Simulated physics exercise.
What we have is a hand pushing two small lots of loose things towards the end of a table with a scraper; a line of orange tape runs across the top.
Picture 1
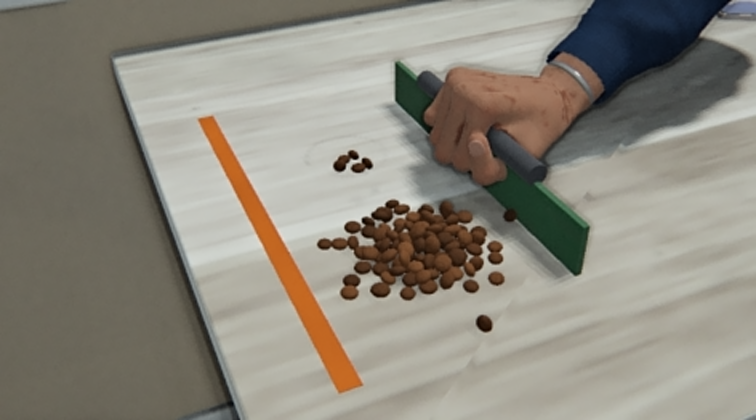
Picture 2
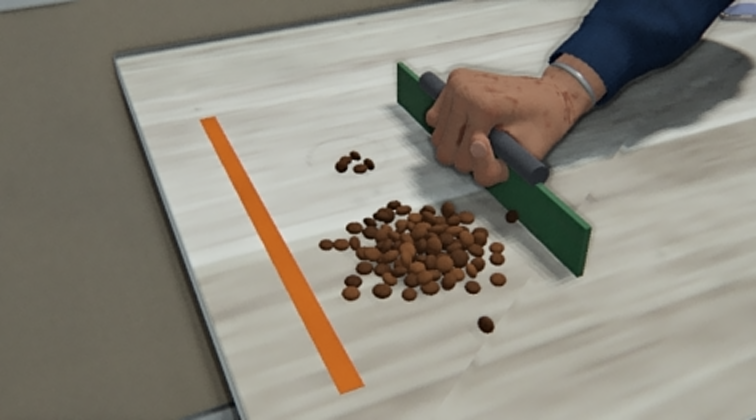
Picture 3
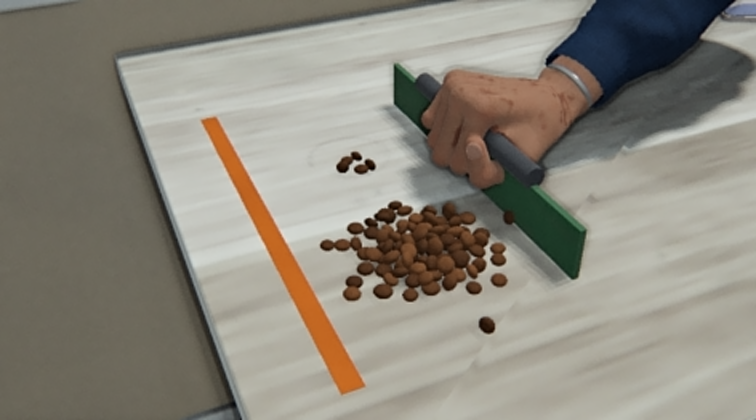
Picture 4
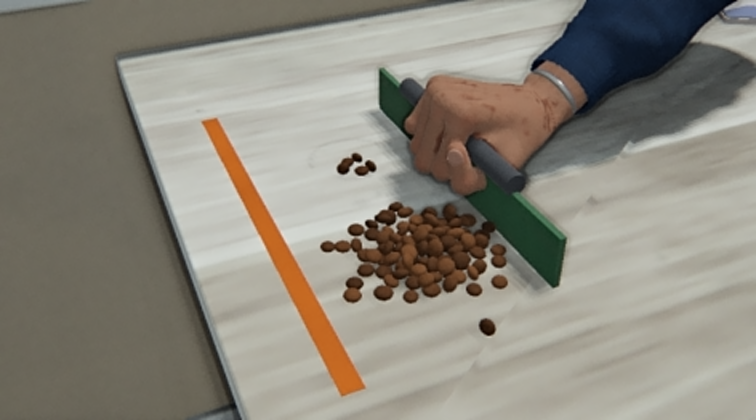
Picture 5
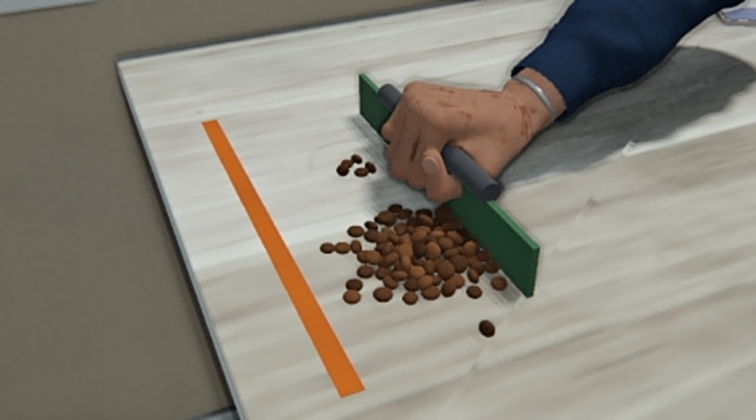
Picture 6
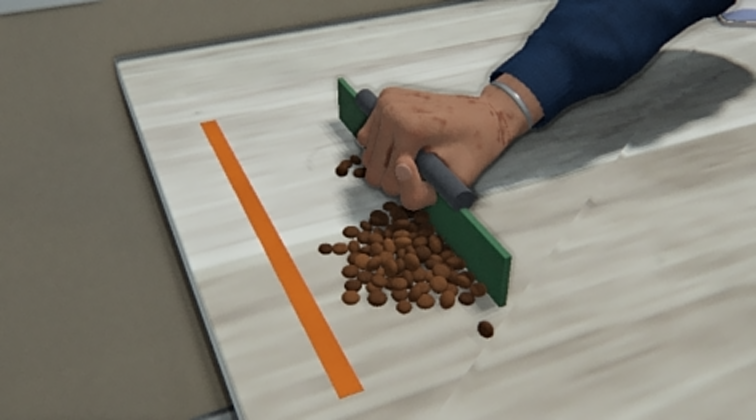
Hand holding a green scraper still on a pale tabletop, then sliding it left into a pile of brown kibble near orange tape.
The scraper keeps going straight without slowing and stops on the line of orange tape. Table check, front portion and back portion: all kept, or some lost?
Front portion some lost, back portion all kept.
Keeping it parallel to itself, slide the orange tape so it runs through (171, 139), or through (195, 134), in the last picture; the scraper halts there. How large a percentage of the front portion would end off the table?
With the first stop around 90 % ends off the table, and with the second around 50 %.
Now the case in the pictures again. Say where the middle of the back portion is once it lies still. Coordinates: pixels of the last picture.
Close to (226, 196).
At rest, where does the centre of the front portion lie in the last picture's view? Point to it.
It settles centred at about (253, 305) in the final frame.
Then, 0.36 s later than the last frame, scraper still moving, near (326, 169); front portion all on the table, its front near (264, 290); back portion all on the table, its front near (288, 177).
Then, 0.74 s later than the last frame, scraper stopped at the orange tape; front portion about a tenth over the edge; back portion all on the table, its front near (214, 194).
Then, 1.02 s later than the last frame, scraper stopped at the orange tape; front portion roughly a quarter over the edge; back portion all on the table, its front near (214, 194).
When it is over, scraper stopped at the orange tape; front portion roughly a quarter over the edge; back portion all on the table, its front near (214, 194).
